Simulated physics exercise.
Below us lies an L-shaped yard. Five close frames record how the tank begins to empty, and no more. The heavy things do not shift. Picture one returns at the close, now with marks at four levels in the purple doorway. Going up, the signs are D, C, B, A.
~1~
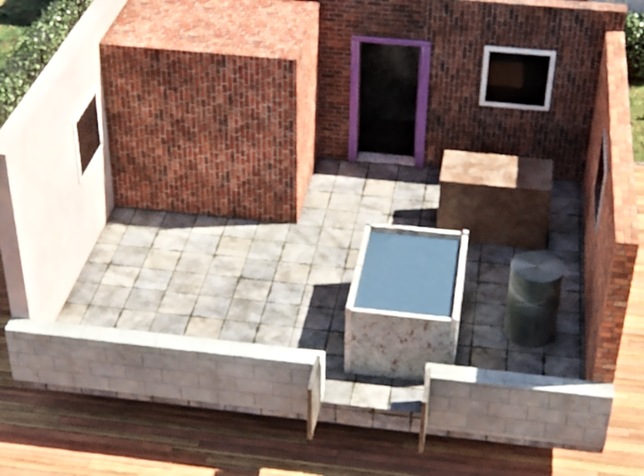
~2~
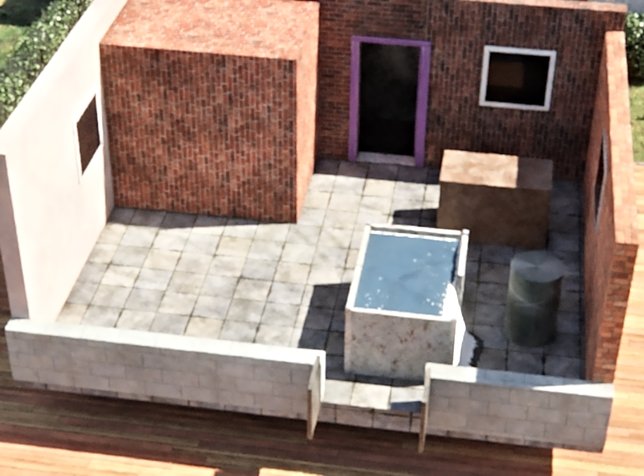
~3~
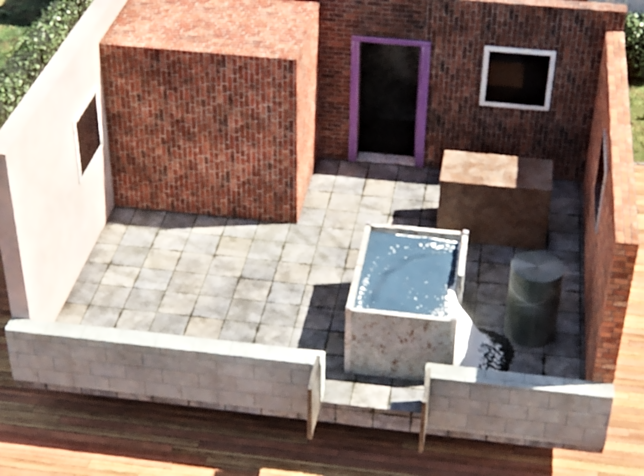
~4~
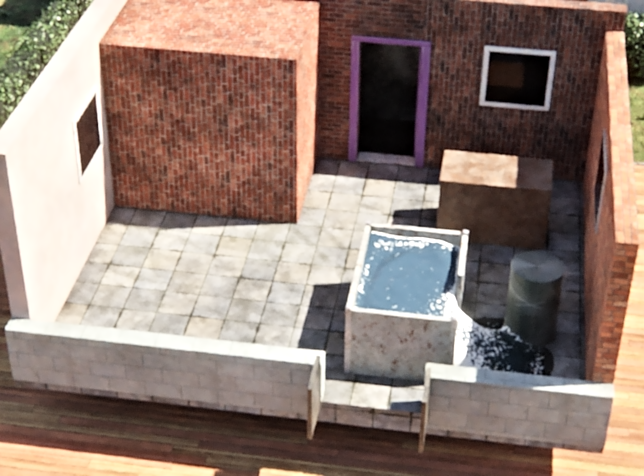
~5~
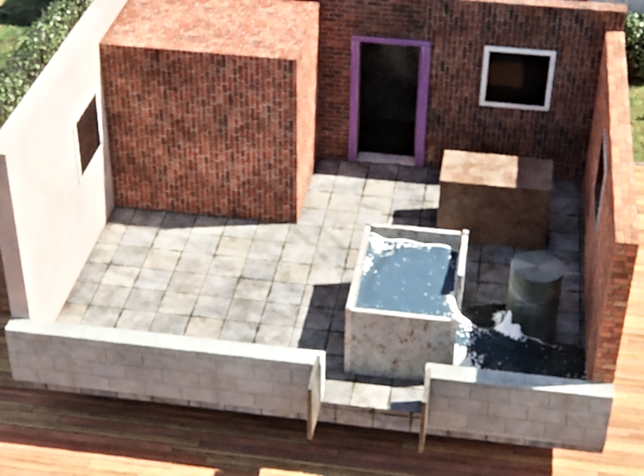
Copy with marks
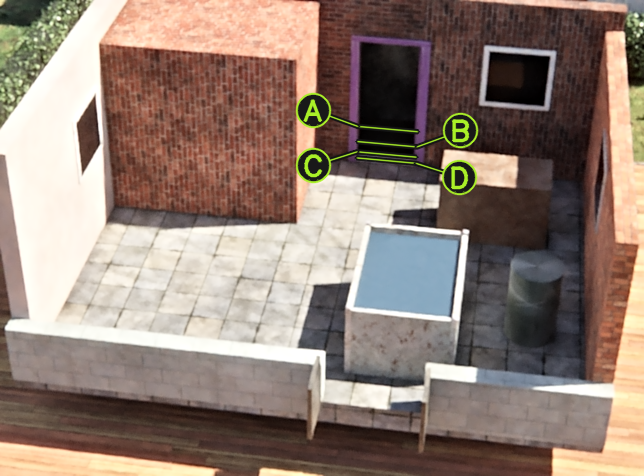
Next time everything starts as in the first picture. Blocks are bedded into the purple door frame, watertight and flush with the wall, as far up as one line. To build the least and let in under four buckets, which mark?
Choose D.
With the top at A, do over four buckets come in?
No, not at all.
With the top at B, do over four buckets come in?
No, that is safe.
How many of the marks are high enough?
All four.
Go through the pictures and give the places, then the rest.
Water in the tank at rest, its middle at (409, 275); foot of the purple doorway at (386, 163); open gate at (376, 354).
Water covers 1 % of the ground and shows as far out as (472, 349).
Water covers 3 % of the ground and shows as far out as (501, 341).
Water covers 6 % of the ground and shows as far out as (544, 355).
Water covers 9 % of the ground and shows as far out as (579, 353).
On the marked copy, A at (387, 129); B at (387, 144); C at (386, 154); D at (386, 160); from the bottom up D, C, B, A.
With A, nothing gets over.
With B, nothing gets over.
With C, nothing gets over.
With D, a splash gets over, under a bucket.
